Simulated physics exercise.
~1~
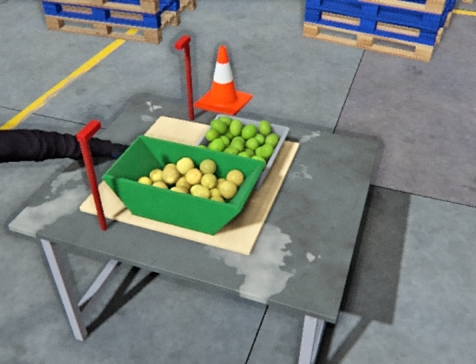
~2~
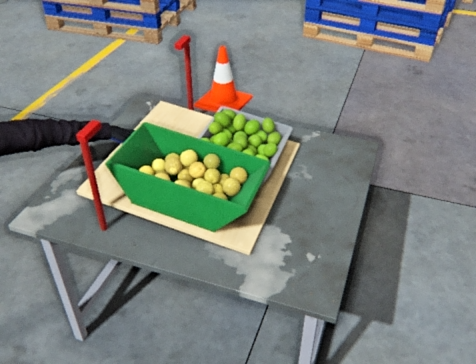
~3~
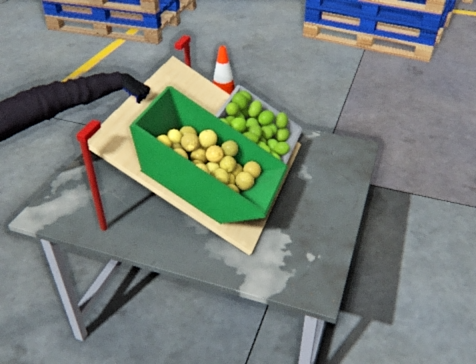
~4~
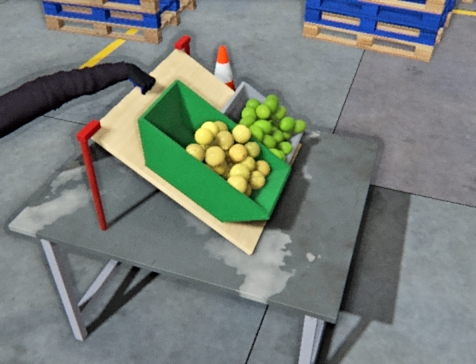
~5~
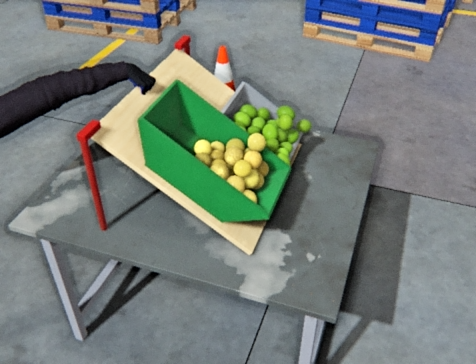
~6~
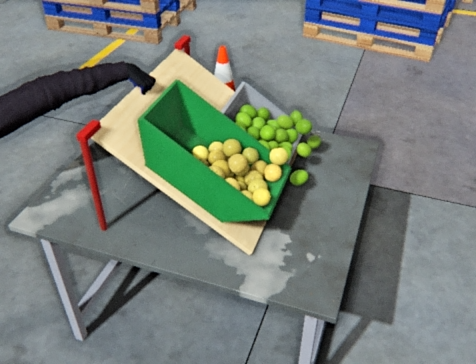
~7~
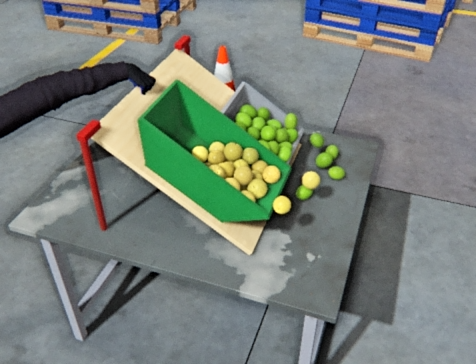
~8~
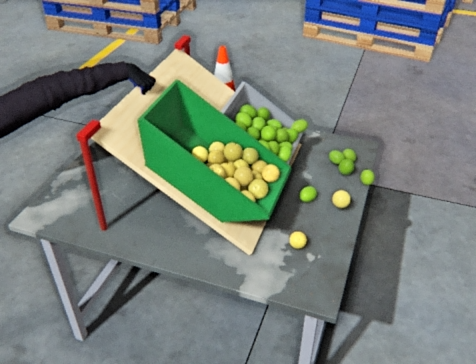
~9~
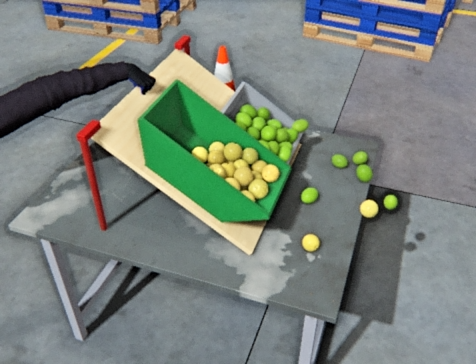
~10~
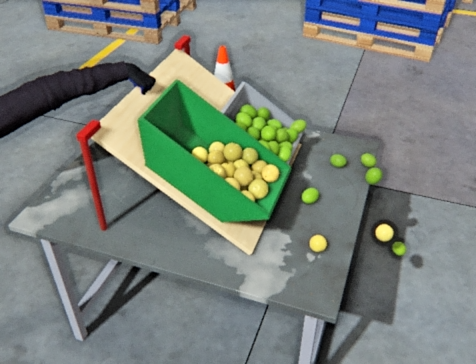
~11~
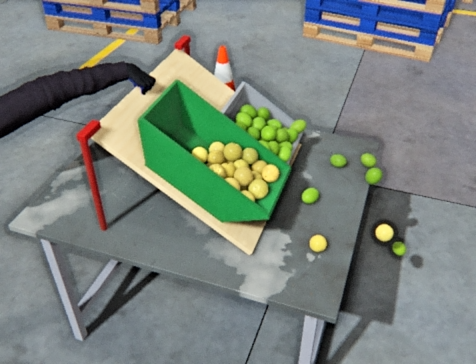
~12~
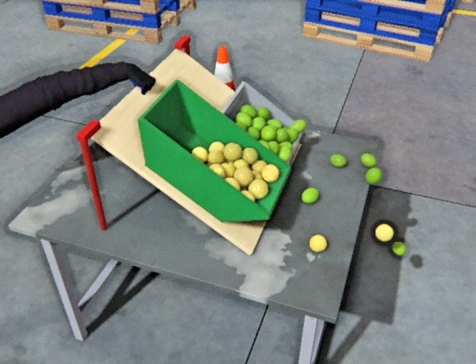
A dark arm tips a board with two fruit trays, spilling a few pieces rightward.
